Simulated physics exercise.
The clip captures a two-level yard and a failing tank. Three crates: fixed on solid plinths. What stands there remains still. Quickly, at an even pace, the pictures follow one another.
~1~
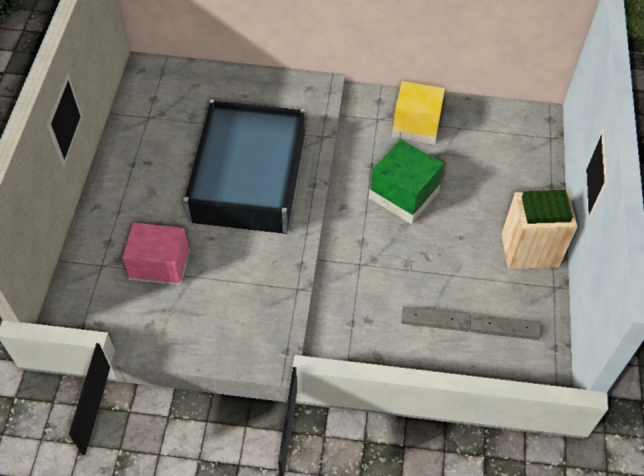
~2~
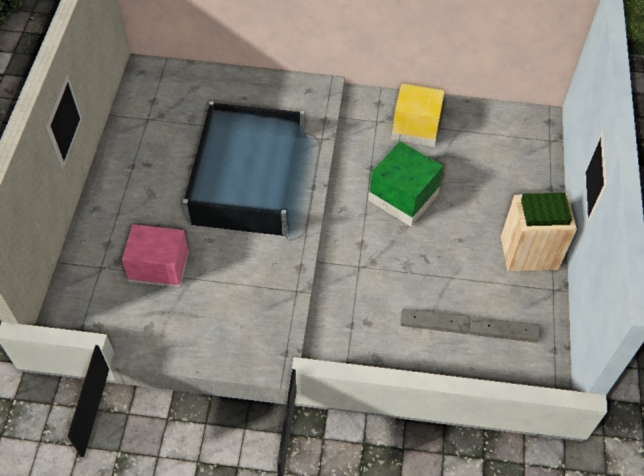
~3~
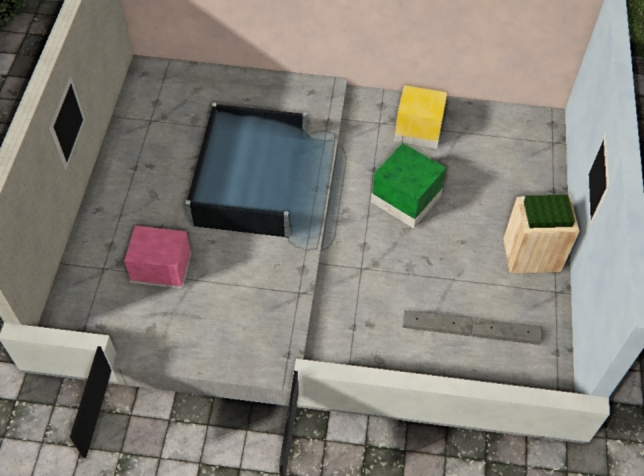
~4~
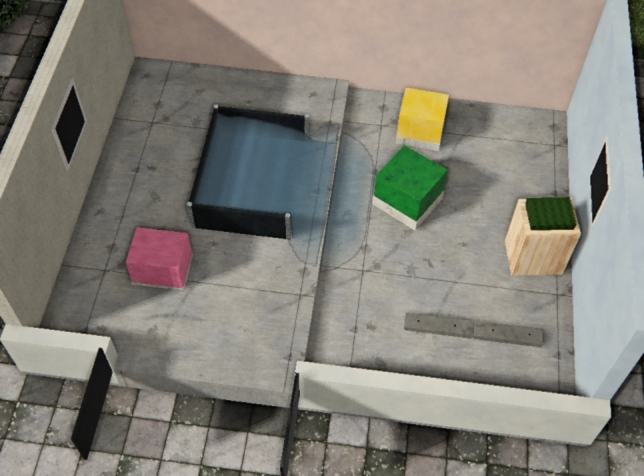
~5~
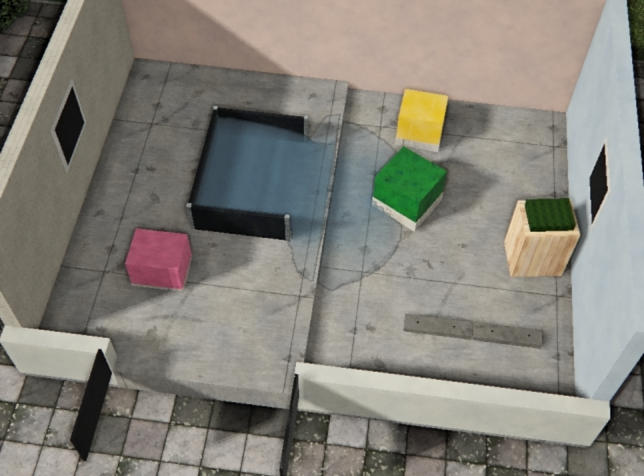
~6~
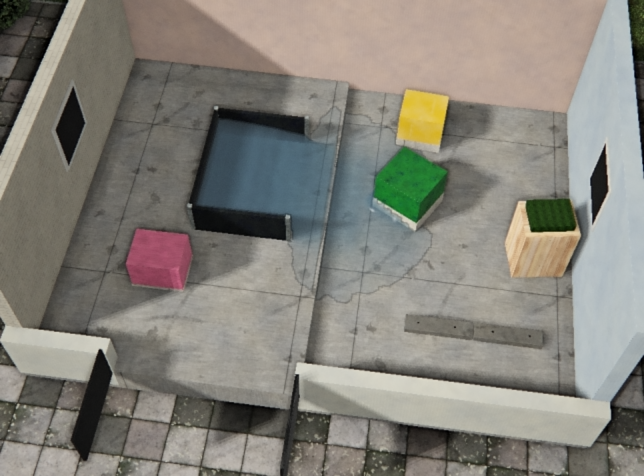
A walled concrete yard with a low step down its middle is seen from high above, with paving along the near edge. A dark-sided tank of blue water stands left of centre, a pink crate in front of it, with yellow and green crates, a wooden box and a flat grey strip to the right. The tank's right side opens and water pours out, spreading rightward across the step and around the green crate.
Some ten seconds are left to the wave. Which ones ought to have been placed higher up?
In the end green crate: Touched, yellow crate: Touched, pink crate: Untouched.
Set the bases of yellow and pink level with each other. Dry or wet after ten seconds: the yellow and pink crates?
In short: Yellow crate ends up wet; pink crate escapes it.
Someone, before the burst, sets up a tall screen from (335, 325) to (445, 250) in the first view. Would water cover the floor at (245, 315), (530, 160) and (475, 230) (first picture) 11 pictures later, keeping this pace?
In turn: Not flooded, flooded, flooded.
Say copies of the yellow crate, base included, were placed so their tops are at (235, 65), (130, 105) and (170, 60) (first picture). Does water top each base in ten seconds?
Order as asked: Unflooded / unflooded / unflooded.
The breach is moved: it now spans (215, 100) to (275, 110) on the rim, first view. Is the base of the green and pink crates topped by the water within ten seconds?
As I see it, the green one is not reached, and the pink one gets reached.
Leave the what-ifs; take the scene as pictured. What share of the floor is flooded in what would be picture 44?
Roughly 50 percent, I reckon.
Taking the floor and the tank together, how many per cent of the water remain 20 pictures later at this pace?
Roughly 100 per cent.
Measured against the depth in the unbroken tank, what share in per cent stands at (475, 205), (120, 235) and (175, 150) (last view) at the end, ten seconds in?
The depths come to near 12, 0 and 0 per cent respectively.
A moment on, water covers 25 % of the floor; the green crate water round its plinth, the yellow crate water round its plinth, the pink crate not reached.
Next, water covers 35 % of the floor; the green crate water round its plinth, the yellow crate water round its plinth, the pink crate not reached.
Then, water covers 45 % of the floor; the green crate water round its plinth, the yellow crate water round its plinth, the pink crate not reached.
Later, water covers 50 % of the floor; the green crate water round its plinth, the yellow crate water round its plinth, the pink crate not reached.
In the end, water covers 50 % of the floor; the green crate was topped, the yellow crate was topped, the pink crate stayed above the water.
